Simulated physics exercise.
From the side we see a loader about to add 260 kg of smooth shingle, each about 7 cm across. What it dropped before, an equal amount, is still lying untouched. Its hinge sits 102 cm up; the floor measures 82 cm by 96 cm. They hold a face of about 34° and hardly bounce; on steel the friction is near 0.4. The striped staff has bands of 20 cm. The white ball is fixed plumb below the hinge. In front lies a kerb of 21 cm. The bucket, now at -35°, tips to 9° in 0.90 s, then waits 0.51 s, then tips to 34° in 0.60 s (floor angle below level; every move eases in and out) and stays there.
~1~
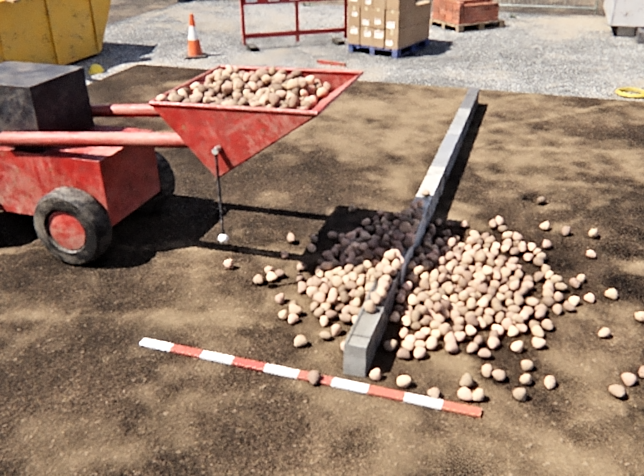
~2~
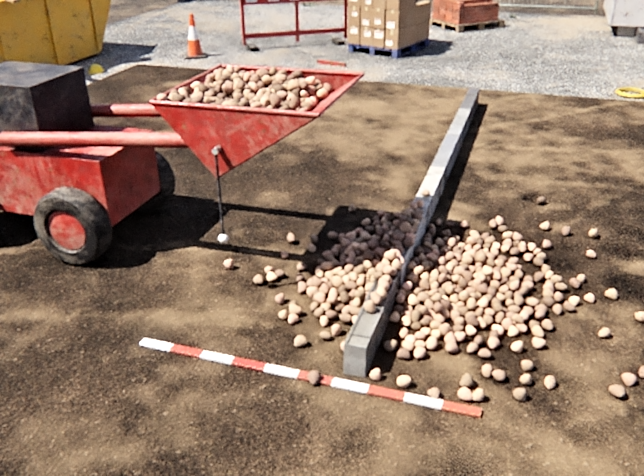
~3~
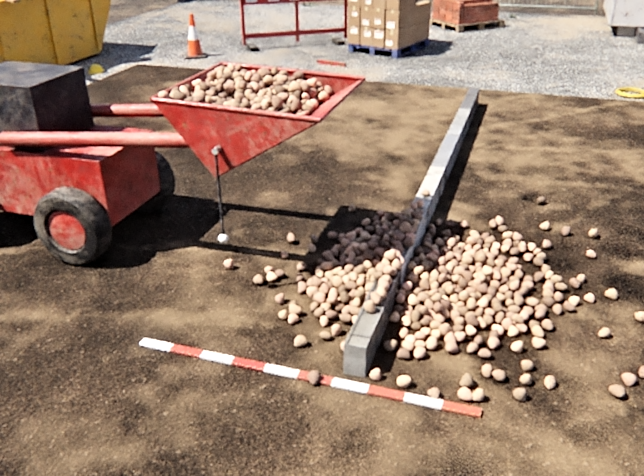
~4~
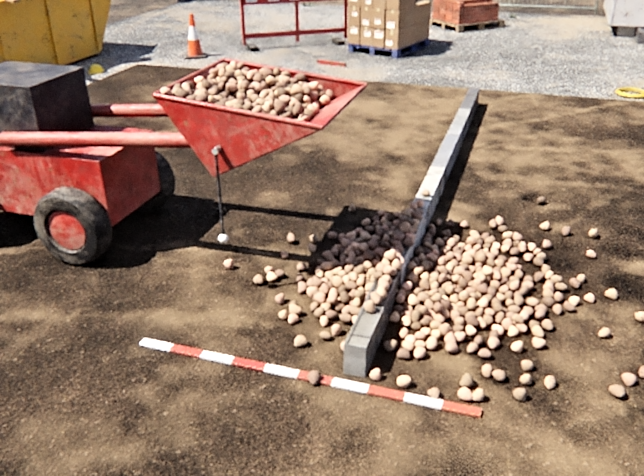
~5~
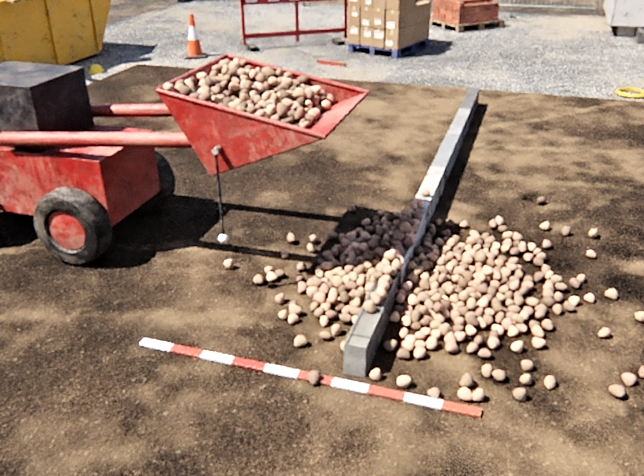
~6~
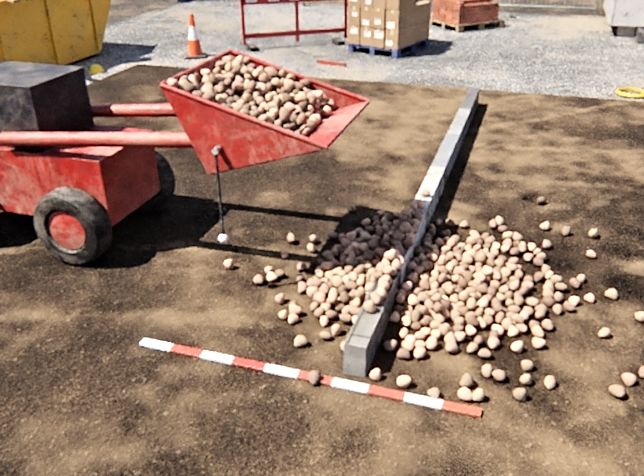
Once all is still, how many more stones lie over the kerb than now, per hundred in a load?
About 7 per cent.
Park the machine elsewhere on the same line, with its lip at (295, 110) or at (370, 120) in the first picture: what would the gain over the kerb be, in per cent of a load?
About 0 and 70 per cent.
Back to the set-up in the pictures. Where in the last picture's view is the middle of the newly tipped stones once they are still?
Around (353, 256).
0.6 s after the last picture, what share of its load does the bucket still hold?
About 100 per cent.
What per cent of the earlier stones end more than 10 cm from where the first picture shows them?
About 10 per cent.
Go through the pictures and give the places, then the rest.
Lip at (318, 113), floor tilted -35°, highest stones at (257, 78). The earlier load is highest near (402, 235), 28 cm above ground level, 43 % on this side of the kerb, 57 % over the kerb, in the first frame.
Lip at (319, 115), floor tilted -34°, highest stones at (241, 77), in the second frame.
Lip at (321, 120), floor tilted -32°, highest stones at (223, 75), in the third frame.
Lip at (323, 128), floor tilted -28°, highest stones at (225, 72), in the fourth frame.
Lip at (325, 137), floor tilted -23°, highest stones at (227, 68), in the fifth frame.
The bucket is at -18°, its lip at (327, 148); the top of the load is at (232, 63), in the sixth frame.
Then, 0.3 s after the last picture the floor is at 2°; in per cent of one load, 100 in the bucket, 43 on this side of the kerb, 57 over the kerb; the foremost stones are past the picture's edge.
Then, 0.6 s after the last picture the floor is at 9°; in per cent of one load, 100 in the bucket, 43 on this side of the kerb, 57 over the kerb; the foremost stones are past the picture's edge.
Then, 2.1 s after the last picture the floor is at 34°; in per cent of one load, 9 in the bucket, 130 on this side of the kerb, 62 over the kerb; the foremost stones are past the picture's edge.
Then, 4.5 s after the last picture the floor is at 34°; in per cent of one load, 0 in the bucket, 136 on this side of the kerb, 64 over the kerb; the foremost stones are past the picture's edge. Net gain over the kerb, 7.
